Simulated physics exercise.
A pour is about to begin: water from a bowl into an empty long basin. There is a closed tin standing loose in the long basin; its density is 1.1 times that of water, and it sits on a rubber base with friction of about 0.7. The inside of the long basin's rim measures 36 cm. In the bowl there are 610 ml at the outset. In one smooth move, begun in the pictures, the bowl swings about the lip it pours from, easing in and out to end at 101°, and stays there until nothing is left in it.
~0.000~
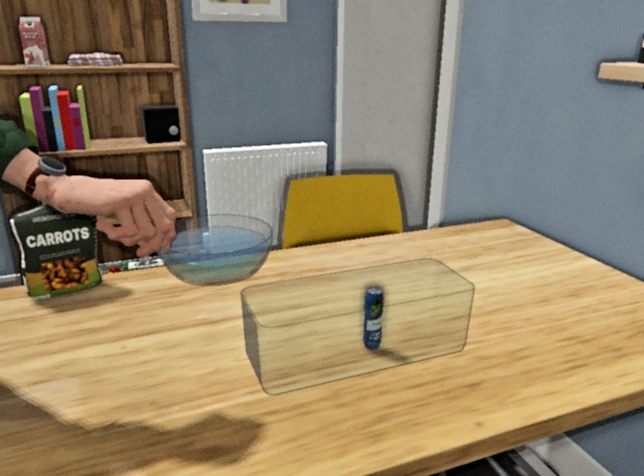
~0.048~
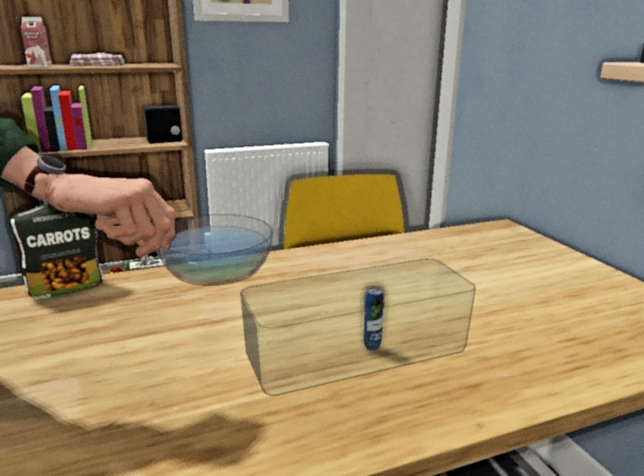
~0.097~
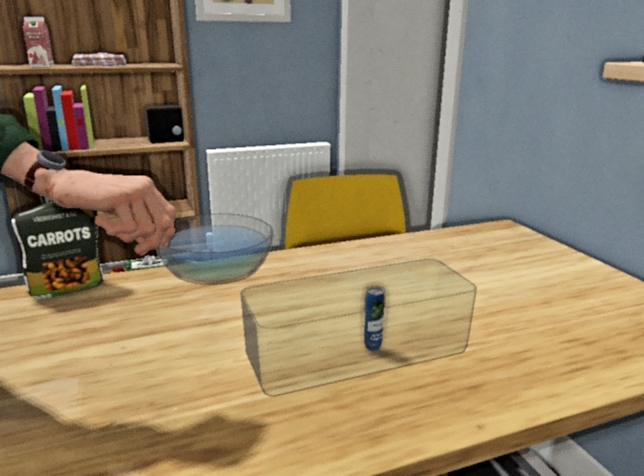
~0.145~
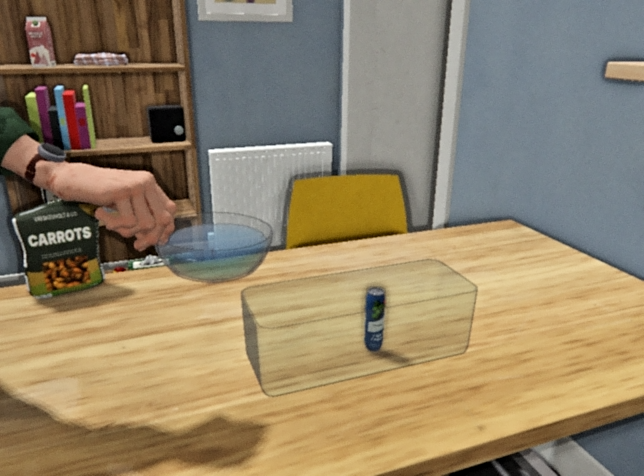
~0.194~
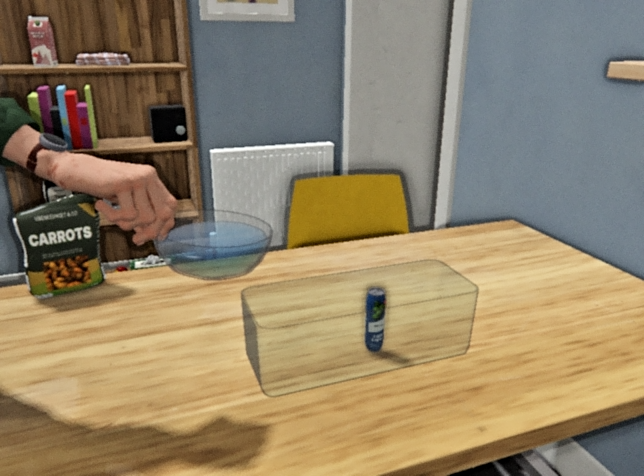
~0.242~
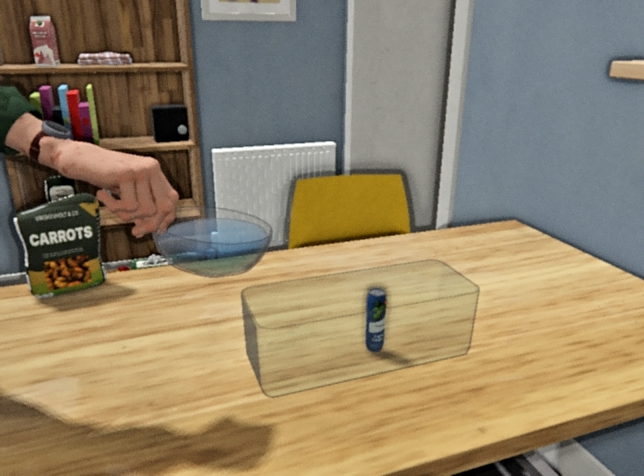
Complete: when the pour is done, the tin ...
... remains on its base.
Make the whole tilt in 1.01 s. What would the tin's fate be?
Outcome - the tin remains standing.
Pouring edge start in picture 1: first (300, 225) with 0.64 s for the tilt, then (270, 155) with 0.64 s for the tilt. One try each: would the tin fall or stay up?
First it tips over; then it tips over.
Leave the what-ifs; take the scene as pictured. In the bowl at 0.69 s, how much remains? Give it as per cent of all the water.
Close to 50 percent of the liquid remains at that time.
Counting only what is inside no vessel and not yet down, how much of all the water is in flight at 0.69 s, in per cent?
Estimate: About 38 % of all of it.
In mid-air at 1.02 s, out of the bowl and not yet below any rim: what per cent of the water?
Near 14 percent.
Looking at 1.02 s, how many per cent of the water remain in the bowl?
Around 2 in a hundred.
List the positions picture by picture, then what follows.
The first frame shows tilt 0°; pouring edge (270, 227); surface from (159, 249) to (266, 236); the long basin's rim runs from (249, 309) to (455, 273); the tin's top is at (374, 293).
The second frame shows tilt 0°; pouring edge (270, 228); surface from (159, 249) to (266, 236).
The third frame shows tilt 2°; pouring edge (270, 228); surface from (159, 248) to (266, 235).
The fourth frame shows tilt 3°; pouring edge (270, 228); surface from (158, 246) to (266, 233).
The fifth frame shows tilt 6°; pouring edge (270, 228); surface from (158, 243) to (266, 232).
The sixth frame shows tilt 9°; pouring edge (270, 228); surface from (158, 239) to (266, 229).
Then, 0.69 s in, the tilt is 60° and 51 per cent is still to pour; the tin stands where it began.
Then, 1.02 s in, the tilt is 94° and 2 per cent is still to pour; the tin stands where it began.
Then, 1.36 s in, the tilt is 101° and 0 per cent is still to pour; the tin stands where it began.
Then, 1.73 s in, the tilt is 101° and 0 per cent is still to pour; the tin stands where it began.
Finally, the tin stands where it began.
